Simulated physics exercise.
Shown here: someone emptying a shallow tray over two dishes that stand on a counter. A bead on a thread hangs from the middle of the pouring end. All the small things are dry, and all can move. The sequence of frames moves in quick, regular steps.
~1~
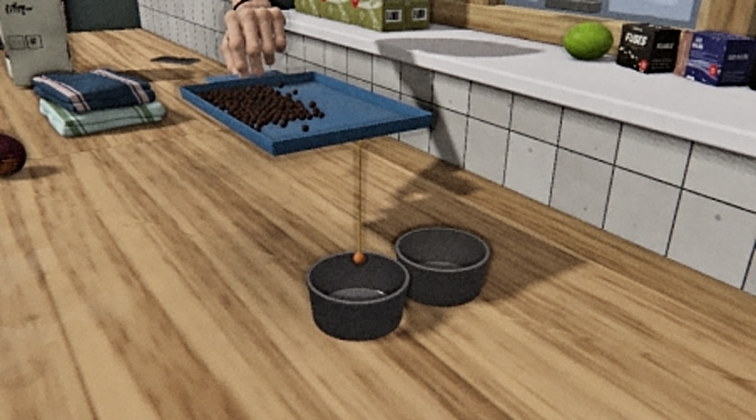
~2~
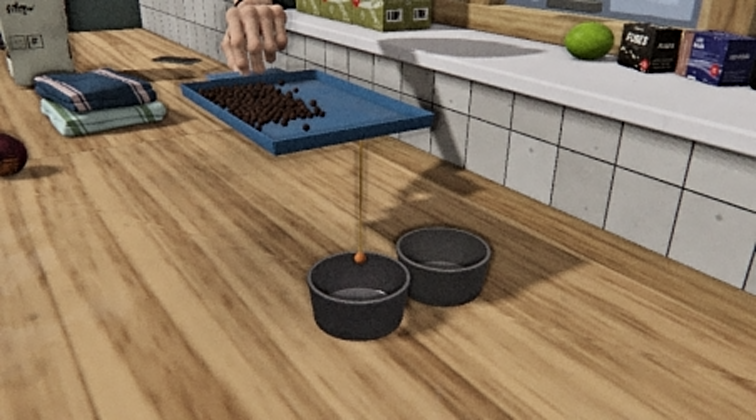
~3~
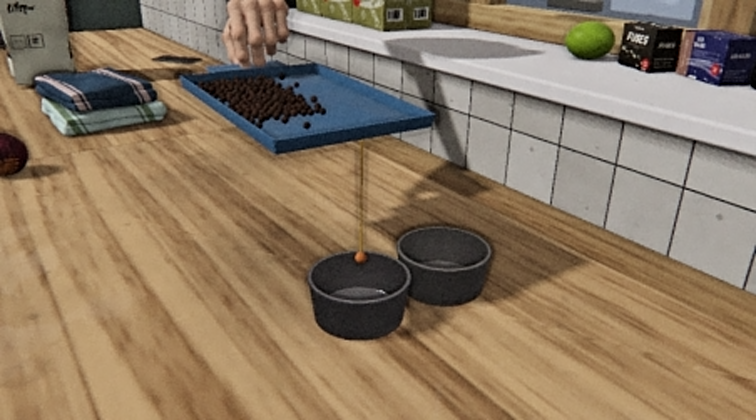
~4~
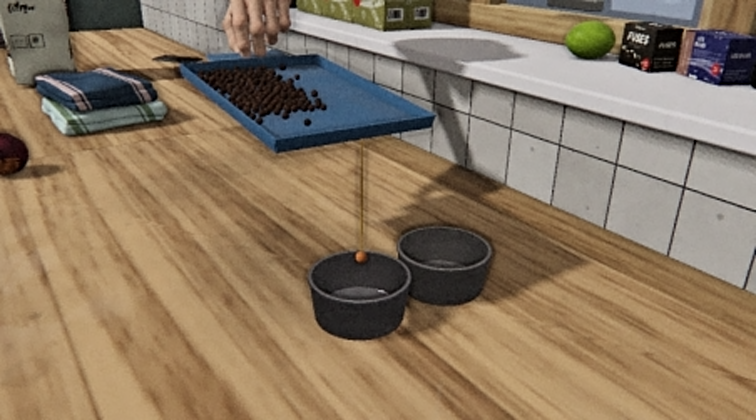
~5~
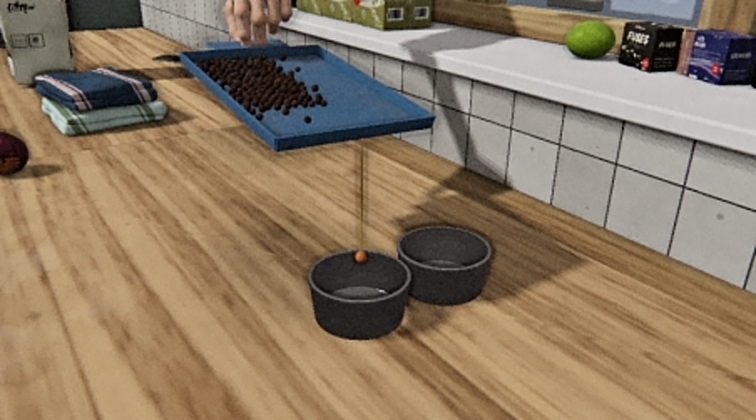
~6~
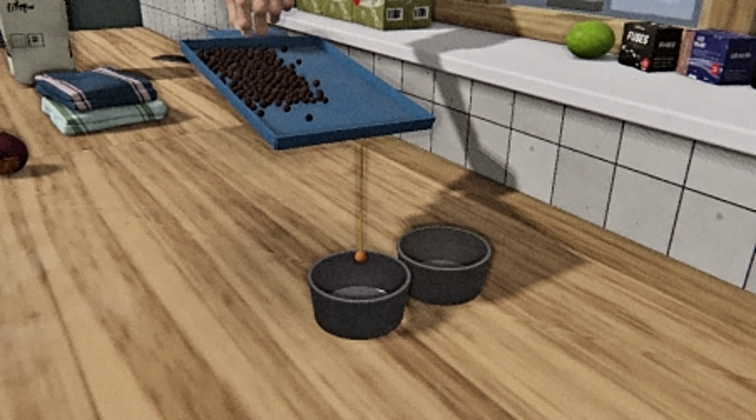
We see a hand at the far end of a blue tray of small dark round berries gradually raising that end, tilting the tray slightly above two dark dishes on a wooden counter, while an orange bead hangs nearly still.
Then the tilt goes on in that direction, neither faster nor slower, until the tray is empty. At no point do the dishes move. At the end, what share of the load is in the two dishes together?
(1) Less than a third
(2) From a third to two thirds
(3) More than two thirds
2, from a third to two thirds.
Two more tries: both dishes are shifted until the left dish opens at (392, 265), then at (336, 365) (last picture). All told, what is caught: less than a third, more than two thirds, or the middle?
In order of the places: The middle third, then less than a third.
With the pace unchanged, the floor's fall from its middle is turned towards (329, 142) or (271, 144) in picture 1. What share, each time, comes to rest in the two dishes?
It comes to about 20 per cent the first time and about 0 per cent the second.
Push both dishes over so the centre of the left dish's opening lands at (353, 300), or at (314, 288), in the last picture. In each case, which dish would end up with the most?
With the first placement it's the one to the right, with the second it's the one to the right.
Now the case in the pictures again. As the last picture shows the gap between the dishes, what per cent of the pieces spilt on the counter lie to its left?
It comes to about 20 percent.
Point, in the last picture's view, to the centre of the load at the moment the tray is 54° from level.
Close to (363, 115).
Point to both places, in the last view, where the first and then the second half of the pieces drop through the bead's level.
Points: About (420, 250), then about (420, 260).
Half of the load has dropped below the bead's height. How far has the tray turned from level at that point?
Close to 105 degrees, I reckon.
Shortly afterwards, tray tipped steeply; all but a few on the tray; only a few in the right dish; only a few outside both; only a few in the air.
Next, tray tipped right over; all but a few on the tray; only a few in the left dish; only a few in the right dish; only a few outside both; only a few in the air.
Some moments later, tray tipped past a quarter turn; near a quarter in the left dish; near a third in the right dish; near half outside both.
In the end, tray tipped past a quarter turn; near a quarter in the left dish; near a third in the right dish; near half outside both.
